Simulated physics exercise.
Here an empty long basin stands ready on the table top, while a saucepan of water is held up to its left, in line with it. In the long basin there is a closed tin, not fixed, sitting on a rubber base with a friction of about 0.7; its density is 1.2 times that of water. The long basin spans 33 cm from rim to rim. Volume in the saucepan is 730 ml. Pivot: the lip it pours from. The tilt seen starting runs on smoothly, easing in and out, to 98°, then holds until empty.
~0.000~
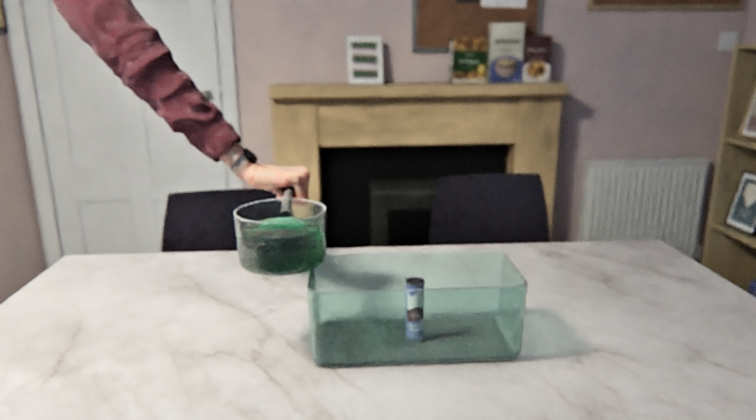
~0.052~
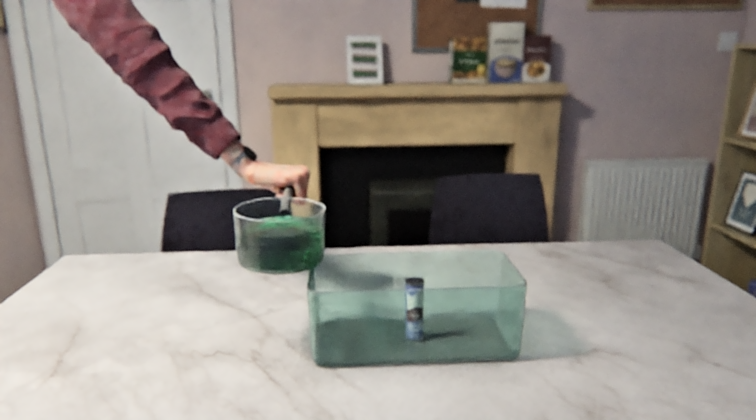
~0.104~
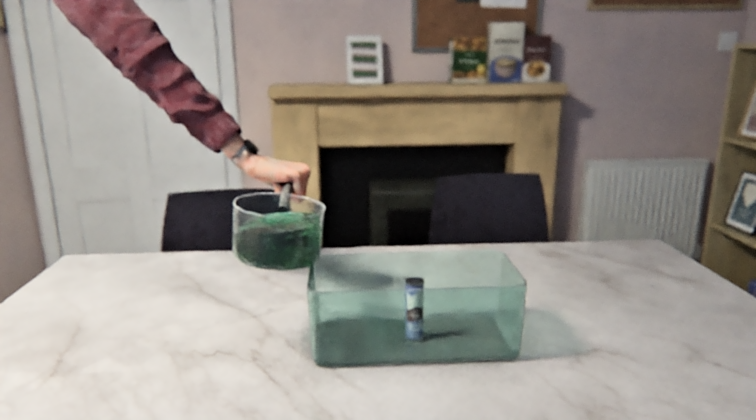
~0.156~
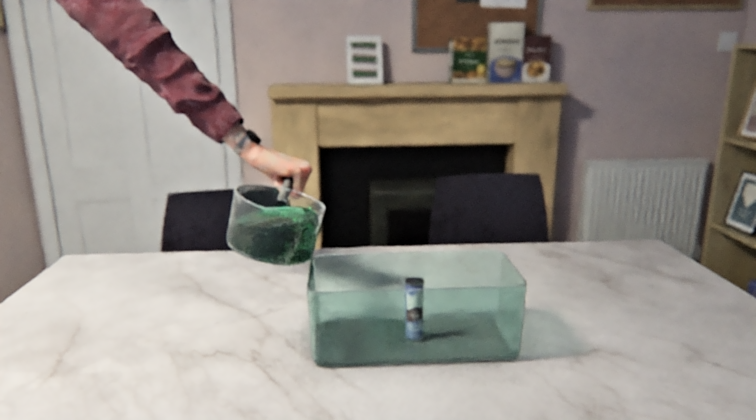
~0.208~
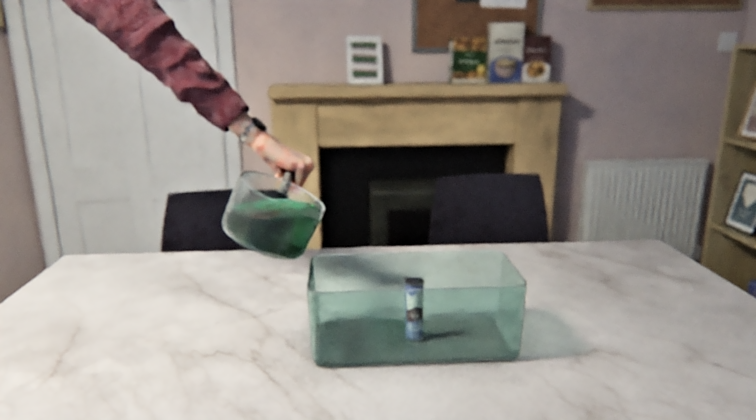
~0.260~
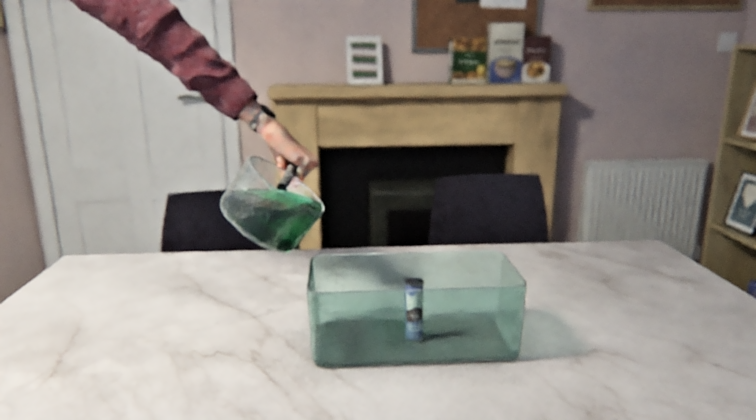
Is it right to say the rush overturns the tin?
Tipped over.
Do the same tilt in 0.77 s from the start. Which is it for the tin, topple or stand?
It tumbles over, then.
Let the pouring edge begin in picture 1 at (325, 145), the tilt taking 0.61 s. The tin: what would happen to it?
Then the tin remains standing.
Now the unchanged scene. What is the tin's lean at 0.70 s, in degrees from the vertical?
It leans about 15° from upright.
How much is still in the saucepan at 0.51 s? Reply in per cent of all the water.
I'd put it near 54 percent.
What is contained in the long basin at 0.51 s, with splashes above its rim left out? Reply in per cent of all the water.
Roughly 4 percent of it.
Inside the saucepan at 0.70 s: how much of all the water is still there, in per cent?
About 10 per cent.
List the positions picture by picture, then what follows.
The first frame shows tilt 0°; pouring edge (325, 210); surface from (239, 229) to (324, 227); the long basin's rim runs from (310, 274) to (515, 268); the tin's top is at (415, 283).
The second frame shows tilt 2°; pouring edge (325, 210); surface from (238, 229) to (324, 225).
The third frame shows tilt 7°; pouring edge (325, 210); surface from (236, 226) to (322, 220).
The fourth frame shows tilt 15°; pouring edge (324, 210); surface from (232, 220) to (321, 215).
The fifth frame shows tilt 26°; pouring edge (324, 211); surface from (230, 207) to (322, 210).
The sixth frame shows tilt 38°; pouring edge (323, 211); surface from (226, 192) to (323, 205).
By 0.51 s the tilt is 92° and 53 per cent is still to pour; the tin stands where it began.
By 0.70 s the tilt is 98° and 10 per cent is still to pour; the tin leans 15°.
By 0.90 s the tilt is 98° and 3 per cent is still to pour; the tin lies on its side.
By 1.11 s the tilt is 98° and 1 per cent is still to pour; the tin lies on its side.
At rest the tin lies on its side.
